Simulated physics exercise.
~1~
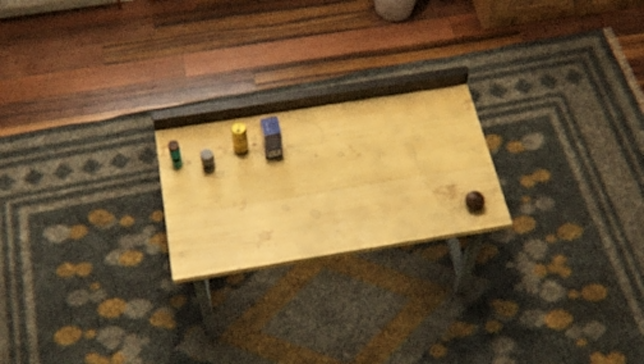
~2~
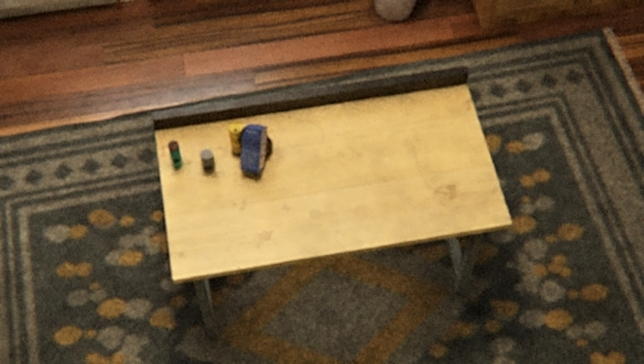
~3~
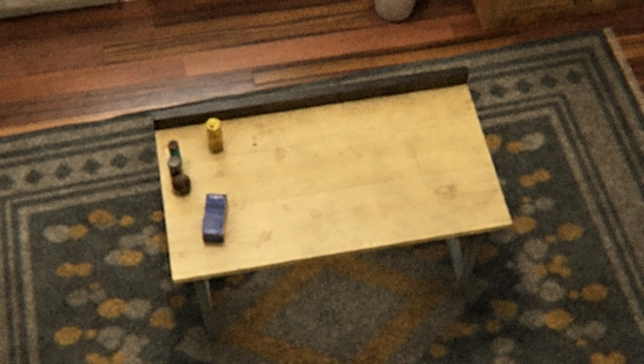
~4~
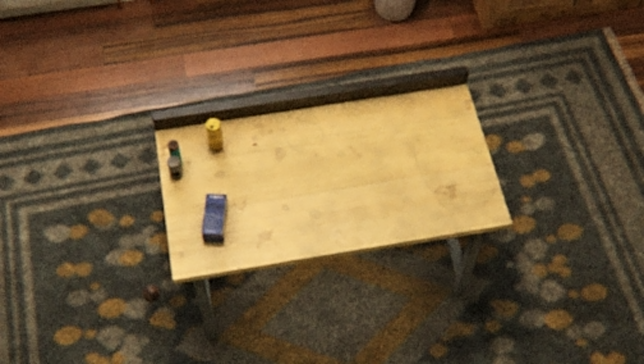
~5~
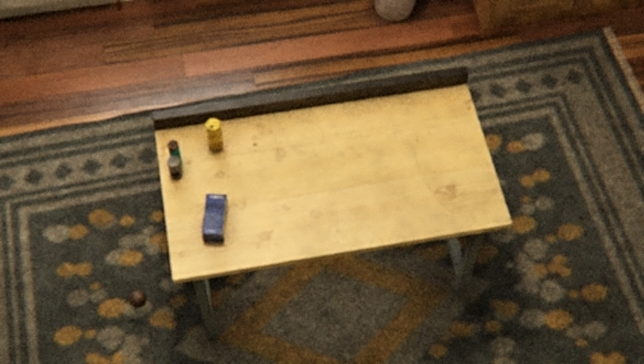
A brown ball rolled left across the table and knocked over a blue carton, then the yellow can and grey shaker shifted left before the ball dropped off onto the rug, leaving the carton on its side and the turquoise shaker in place.
